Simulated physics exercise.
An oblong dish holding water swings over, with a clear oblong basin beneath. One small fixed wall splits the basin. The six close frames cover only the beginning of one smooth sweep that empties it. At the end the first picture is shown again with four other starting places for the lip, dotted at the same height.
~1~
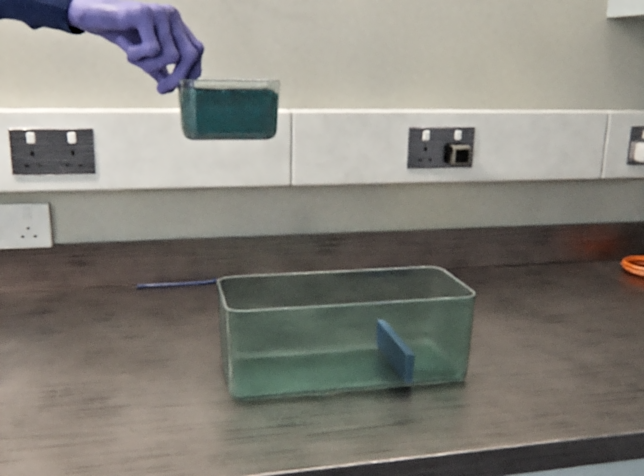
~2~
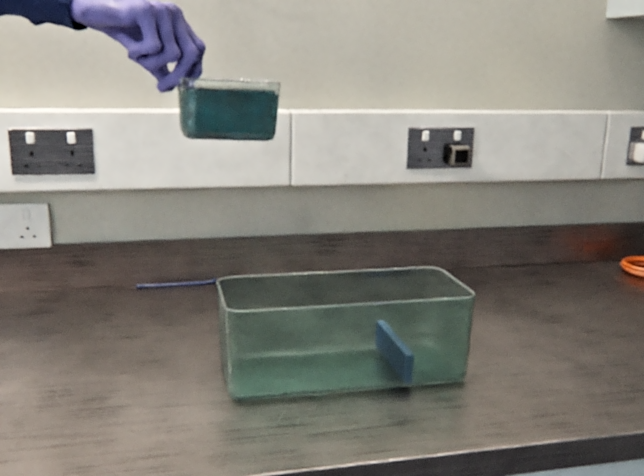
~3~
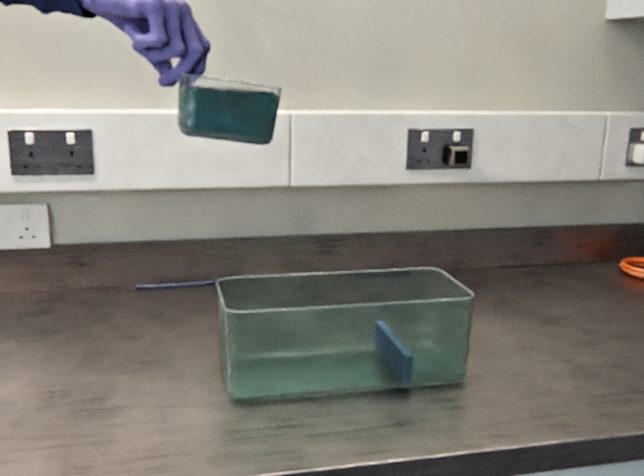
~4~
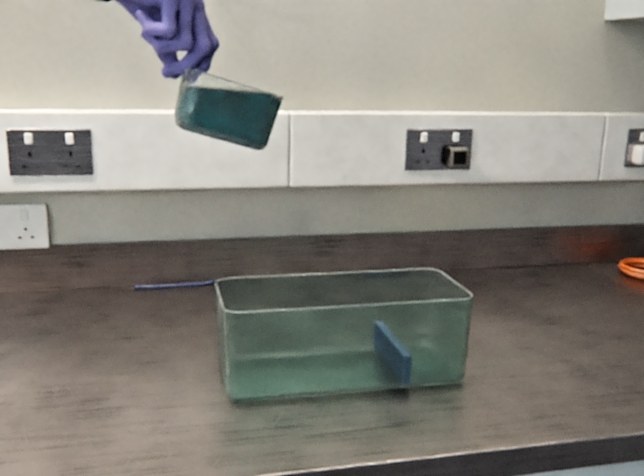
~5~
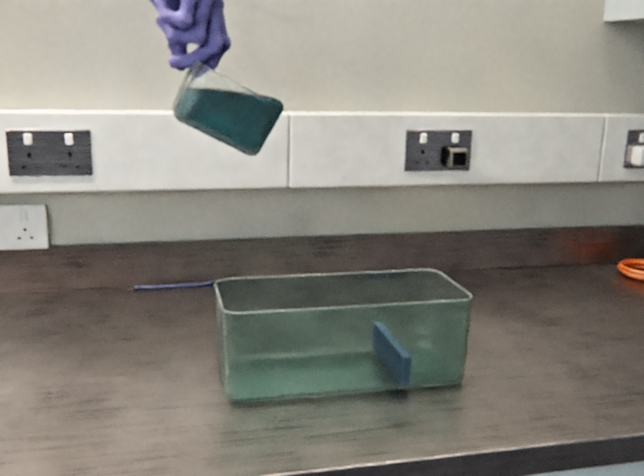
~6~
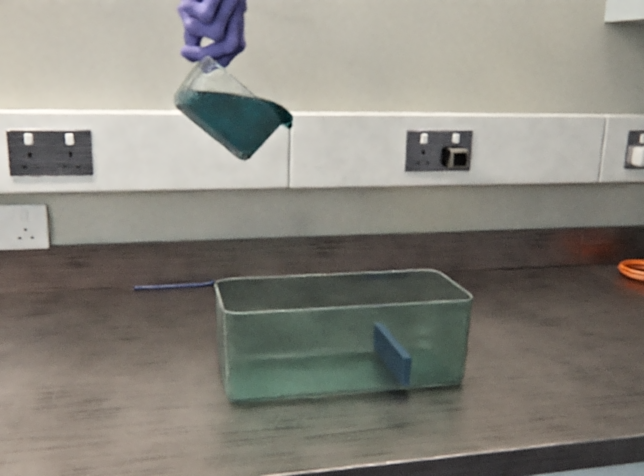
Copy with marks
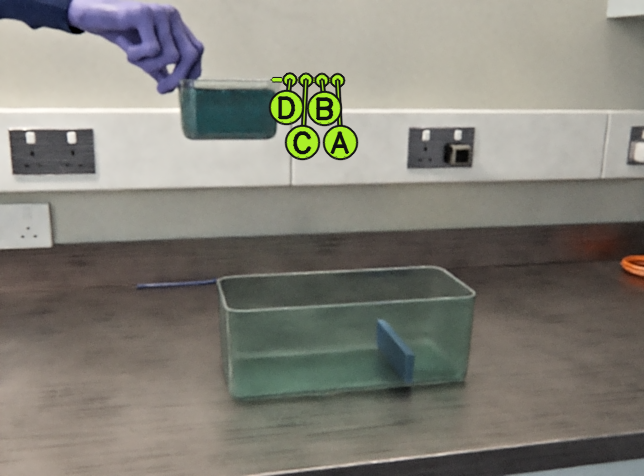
A small clear dish of dark teal liquid, held by a purple-gloved hand above a larger clear basin on a bench, tilts steadily down to the right until the liquid reaches its lip and just begins to pass over it.
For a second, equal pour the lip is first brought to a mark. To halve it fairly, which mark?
Take A.
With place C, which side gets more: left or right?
The left one.
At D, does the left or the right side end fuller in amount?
More ends on the left.
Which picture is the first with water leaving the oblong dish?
Picture 5.
On the marked copy, A at (337, 80); B at (321, 80); C at (305, 80); D at (289, 79).
With A, about 48 % ends left of the wall and 47 % right of it; 5 % is lost outside.
With B, about 78 % ends left of the wall and 18 % right of it; 4 % is lost outside.
With C, about 89 % ends left of the wall and 7 % right of it; 4 % is lost outside.
With D, about 85 % ends left of the wall and 9 % right of it; 6 % is lost outside.
